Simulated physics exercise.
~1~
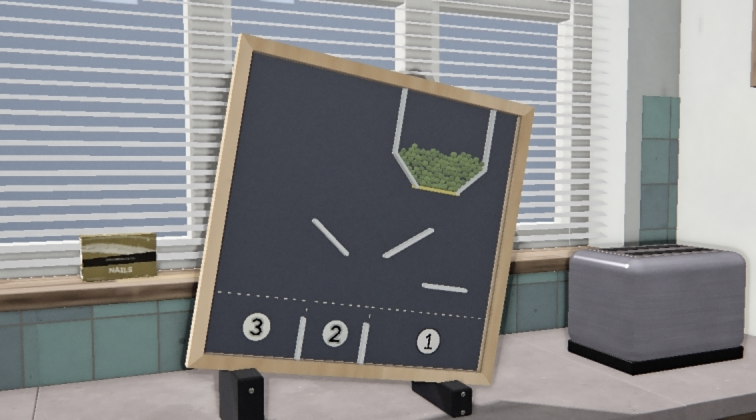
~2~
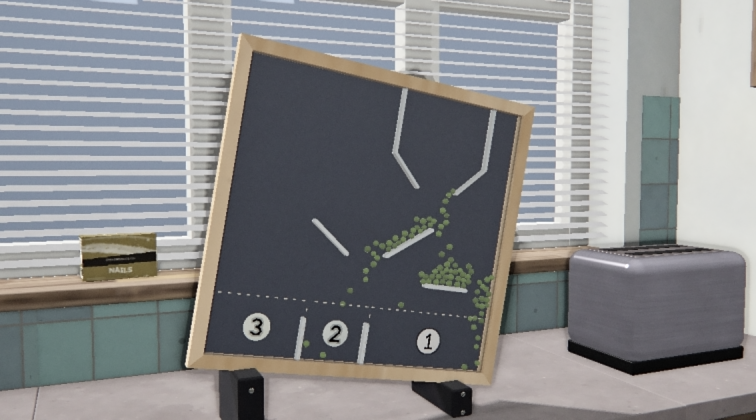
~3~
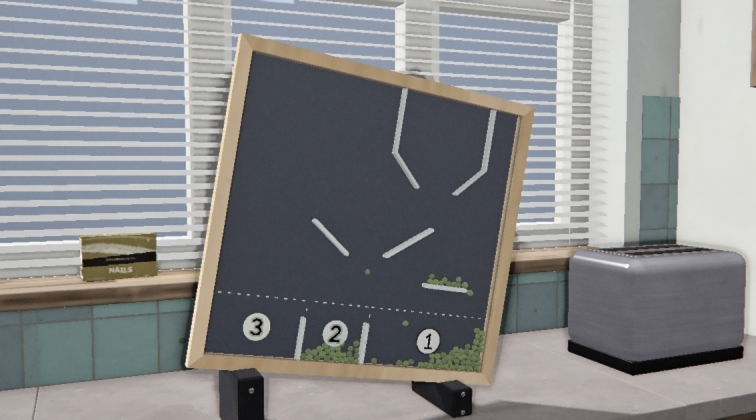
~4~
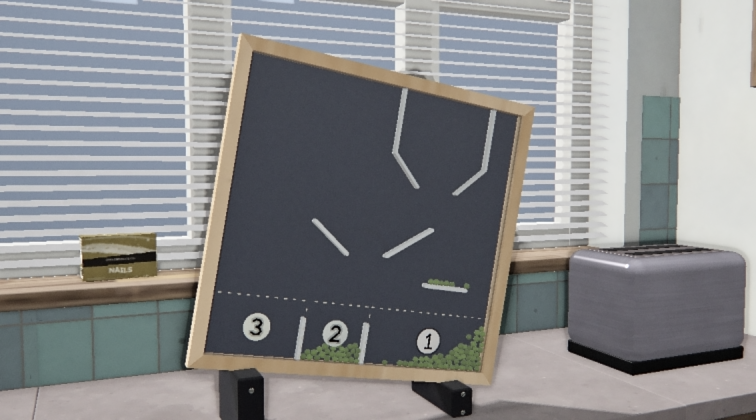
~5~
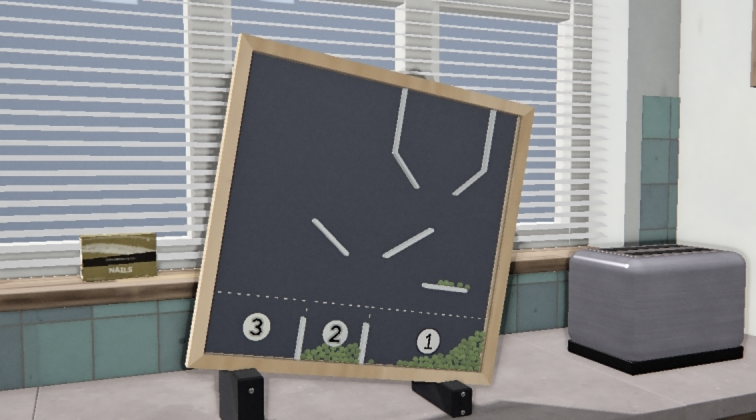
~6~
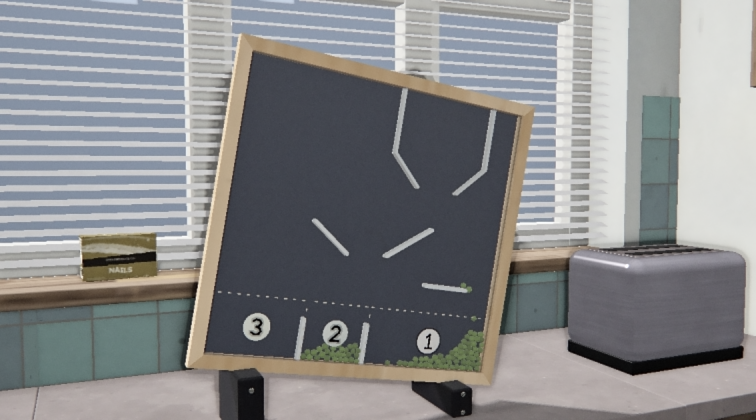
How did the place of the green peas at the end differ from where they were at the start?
At the start the peas sat together in the funnel at the upper right of the board. At the end they lay at the bottom, with the larger pile in bin one and a smaller one in bin two.
